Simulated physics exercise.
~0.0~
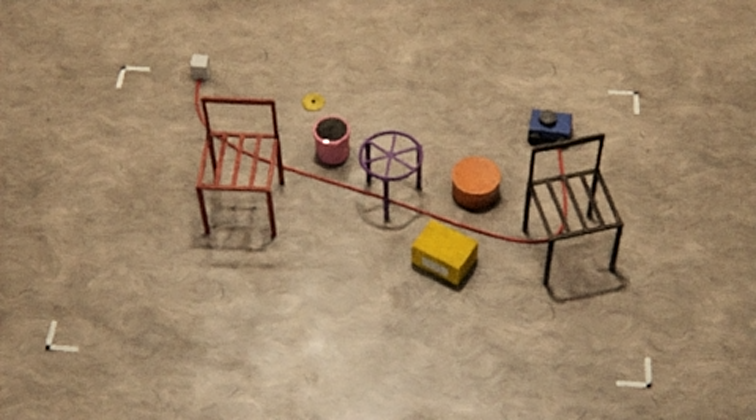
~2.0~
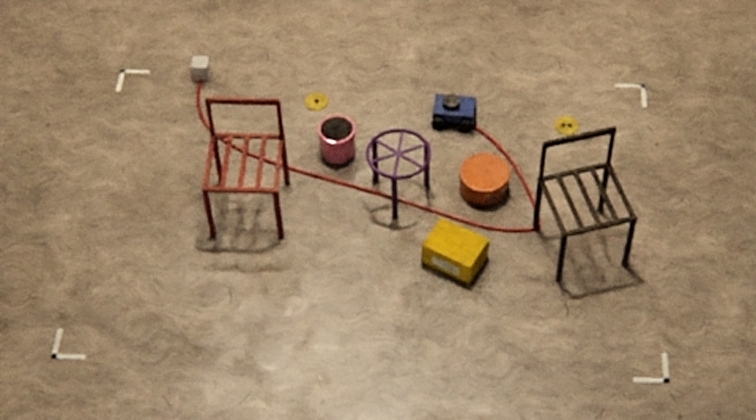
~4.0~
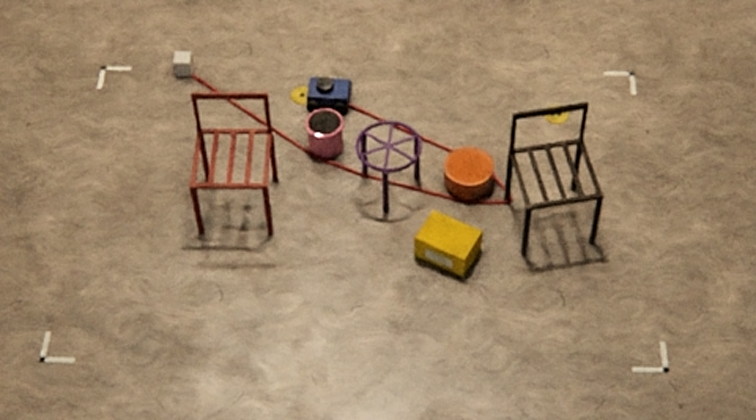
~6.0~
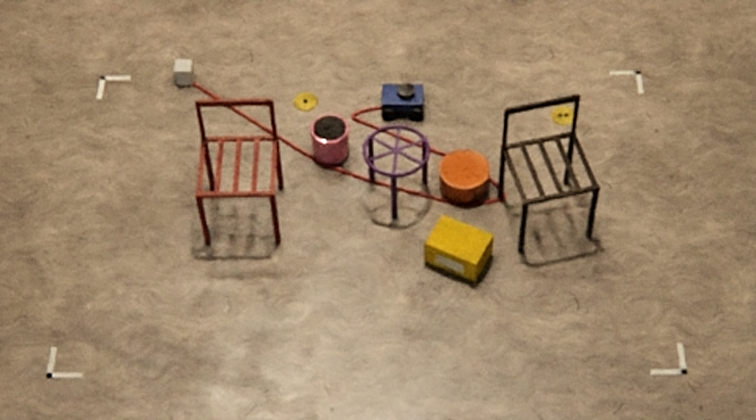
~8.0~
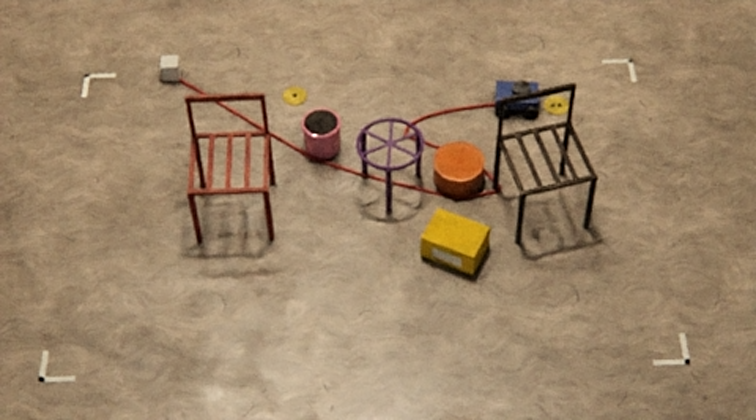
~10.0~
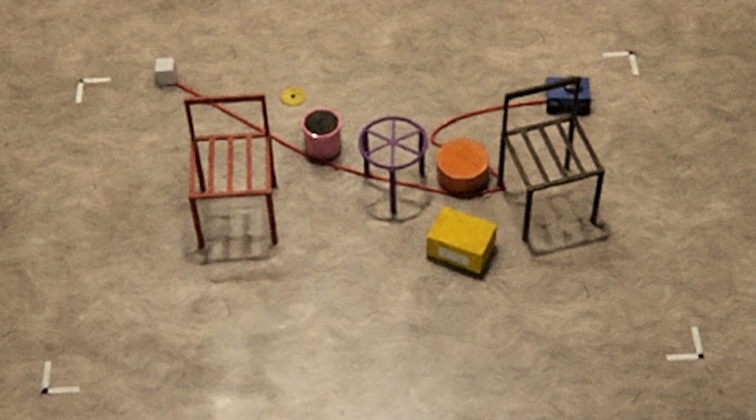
A small blue cart trailing a red cord rolled left behind the stool to the pink pot, the cord pulling tight and shifting the black chair and orange bin slightly, then it turned back right and ended behind the black chair with the cord trailing.
